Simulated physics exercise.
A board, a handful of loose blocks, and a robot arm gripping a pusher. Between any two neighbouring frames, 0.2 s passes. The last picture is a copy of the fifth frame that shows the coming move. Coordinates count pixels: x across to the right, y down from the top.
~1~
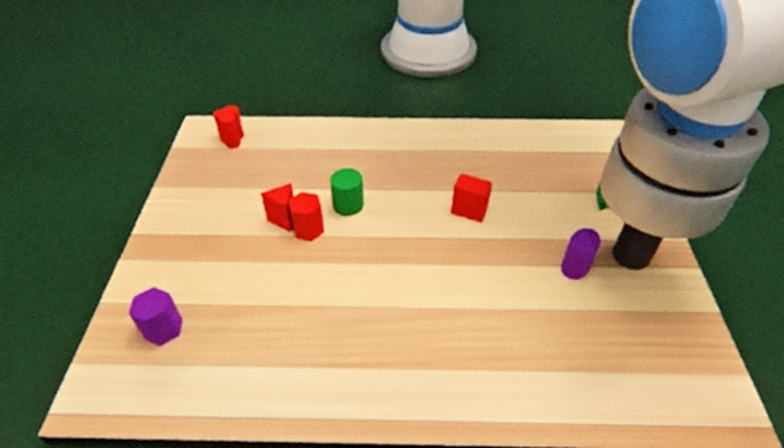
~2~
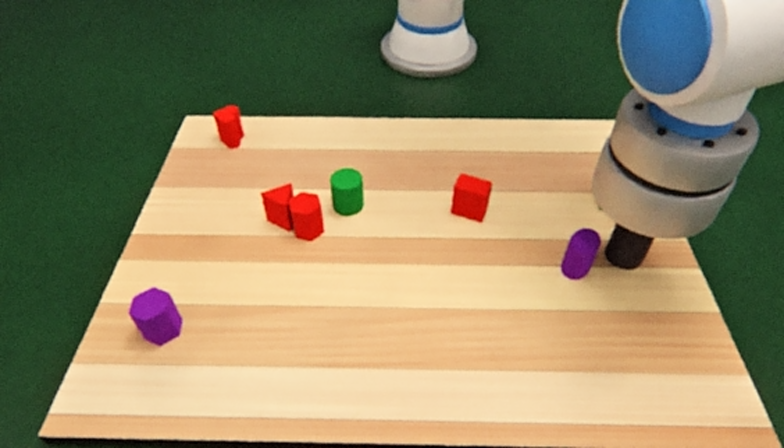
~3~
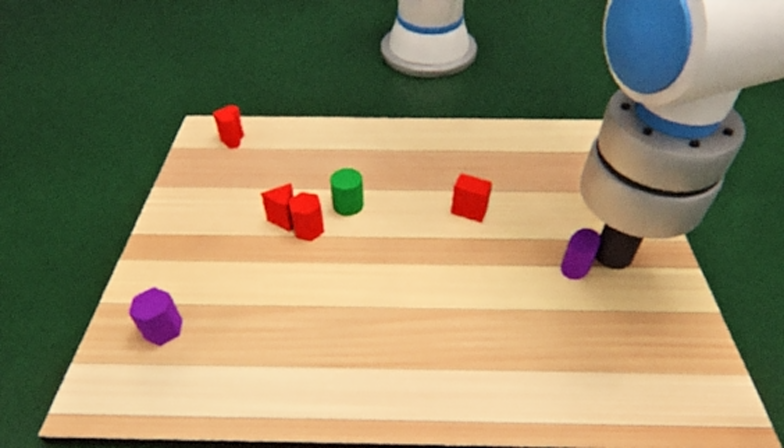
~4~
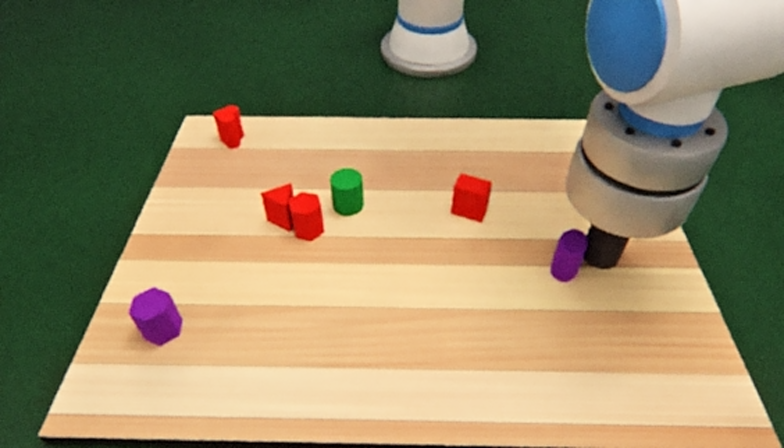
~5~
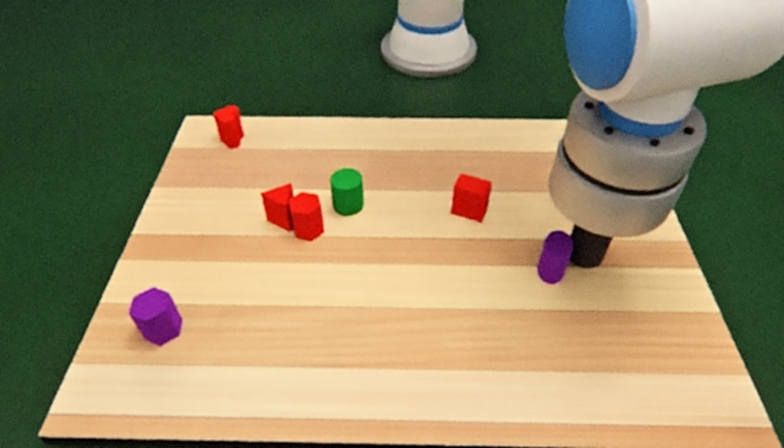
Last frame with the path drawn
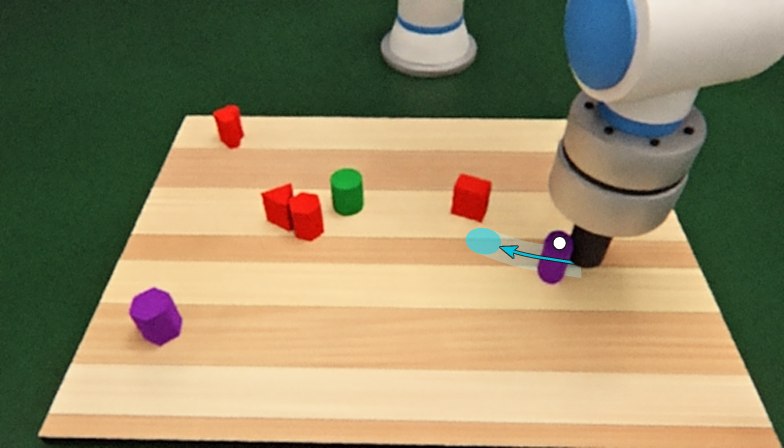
Robot arm moving left across a striped wooden board, its black tip nudging a purple block left among scattered red, green and purple blocks.
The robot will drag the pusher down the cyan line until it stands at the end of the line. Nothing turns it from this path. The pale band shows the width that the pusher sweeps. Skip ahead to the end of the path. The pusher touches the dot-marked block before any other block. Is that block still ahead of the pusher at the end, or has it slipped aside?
I predict the pusher has moved past it.
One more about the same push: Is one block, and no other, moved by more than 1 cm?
Yes
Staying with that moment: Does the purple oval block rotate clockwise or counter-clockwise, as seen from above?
Viewed from overhead, the purple oval block winds up turned anticlockwise.
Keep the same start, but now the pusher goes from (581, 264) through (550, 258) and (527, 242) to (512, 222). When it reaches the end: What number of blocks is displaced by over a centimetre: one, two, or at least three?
Looking at the path, I think only one of the blocks ends up more than 1 cm away.
The line goes from (581, 264) via (547, 259) and (514, 252), ending at (483, 241); the dot is on the purple oval block.
The first path, step by step. One third of the way, pusher at (549, 250); purple oval block at (533, 247), turned 55° anticlockwise.
Two thirds of the way, pusher at (516, 243); purple oval block at (518, 249), turned 100° anticlockwise.
At the end, pusher at (485, 232); red oblong block unmoved; purple oval block at (518, 249), turned 100° anticlockwise.
